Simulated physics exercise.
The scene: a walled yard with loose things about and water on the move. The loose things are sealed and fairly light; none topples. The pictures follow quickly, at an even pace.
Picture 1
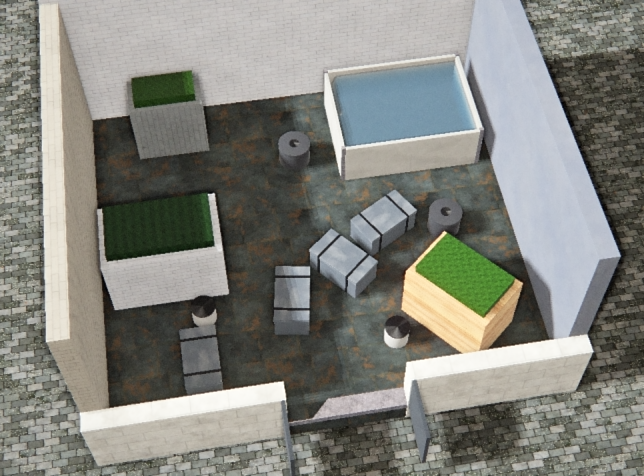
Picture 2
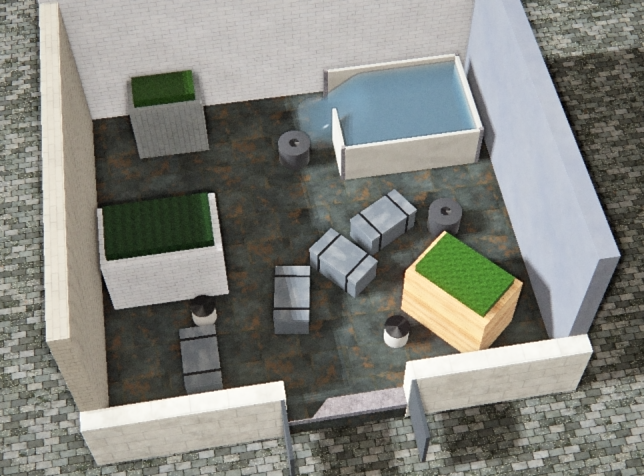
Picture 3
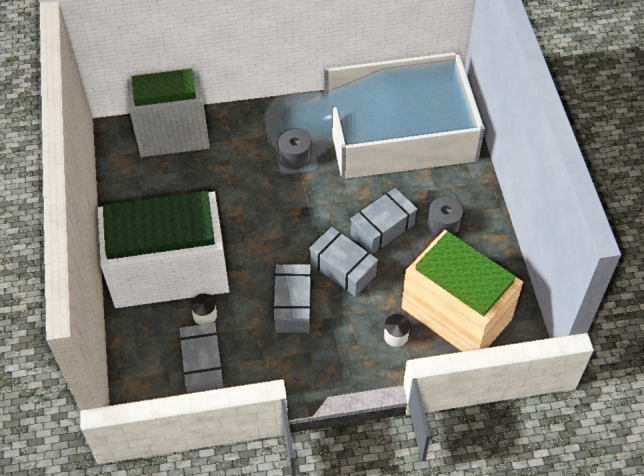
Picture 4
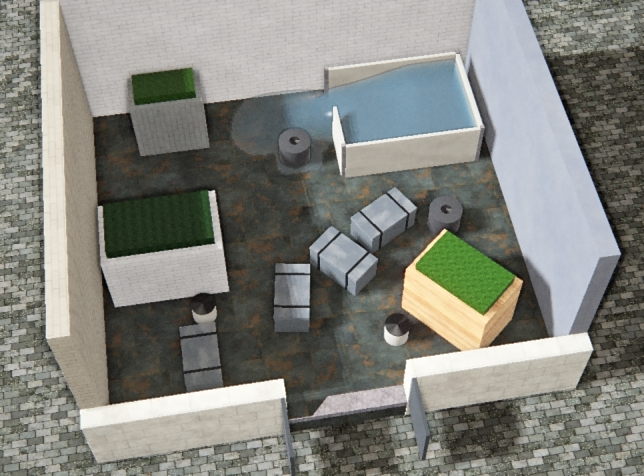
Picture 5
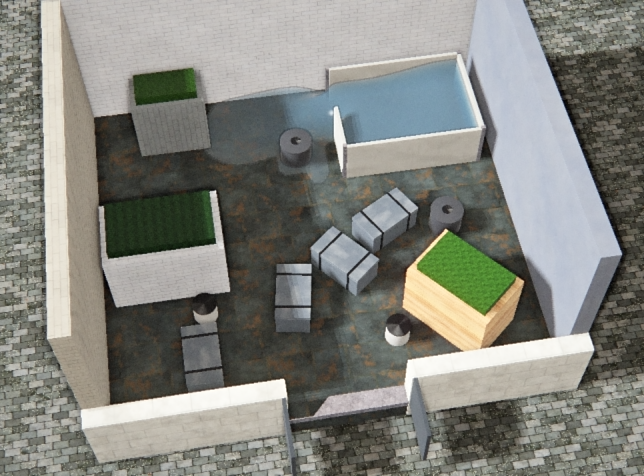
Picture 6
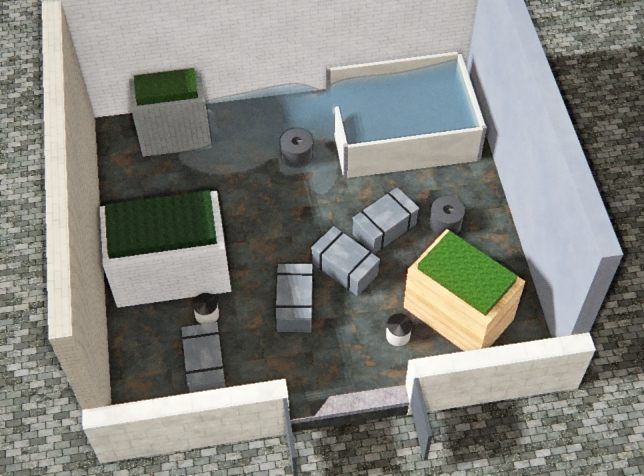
In a walled yard scattered with crates, round objects and grass-topped boxes, water poured through the open left side of a raised pool and spread leftward across the floor, while the loose things barely moved.
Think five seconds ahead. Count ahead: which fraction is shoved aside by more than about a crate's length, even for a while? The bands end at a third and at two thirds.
That comes to not even a third.
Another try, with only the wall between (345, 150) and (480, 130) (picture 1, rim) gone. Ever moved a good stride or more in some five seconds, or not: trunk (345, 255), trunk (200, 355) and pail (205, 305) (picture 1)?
In turn: Pushed that far, that far or more, never so far.
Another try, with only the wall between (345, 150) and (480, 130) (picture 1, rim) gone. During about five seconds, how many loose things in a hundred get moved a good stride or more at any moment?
Near 80 in a hundred.
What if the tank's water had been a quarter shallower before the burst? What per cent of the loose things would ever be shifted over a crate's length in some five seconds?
Close to 0 %.
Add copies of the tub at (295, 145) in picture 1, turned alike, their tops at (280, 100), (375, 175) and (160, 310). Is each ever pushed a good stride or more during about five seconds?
In turn: Pushed that far, less than that, no.
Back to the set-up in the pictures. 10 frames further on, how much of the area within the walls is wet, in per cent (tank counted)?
Close to 35 %.
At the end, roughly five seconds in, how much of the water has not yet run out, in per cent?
Near 100 in a hundred.
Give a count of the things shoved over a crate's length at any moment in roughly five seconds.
I count 1.
A moment on, 0 of 8 are well off their spots; 0 afloat.
Next, 0 of 8 are well off their spots; 0 afloat.
Later, 0 of 8 are well off their spots; 0 afloat.
In the end, 1 of 8 are well off their spots, and 1 have been at some point; 2 afloat.
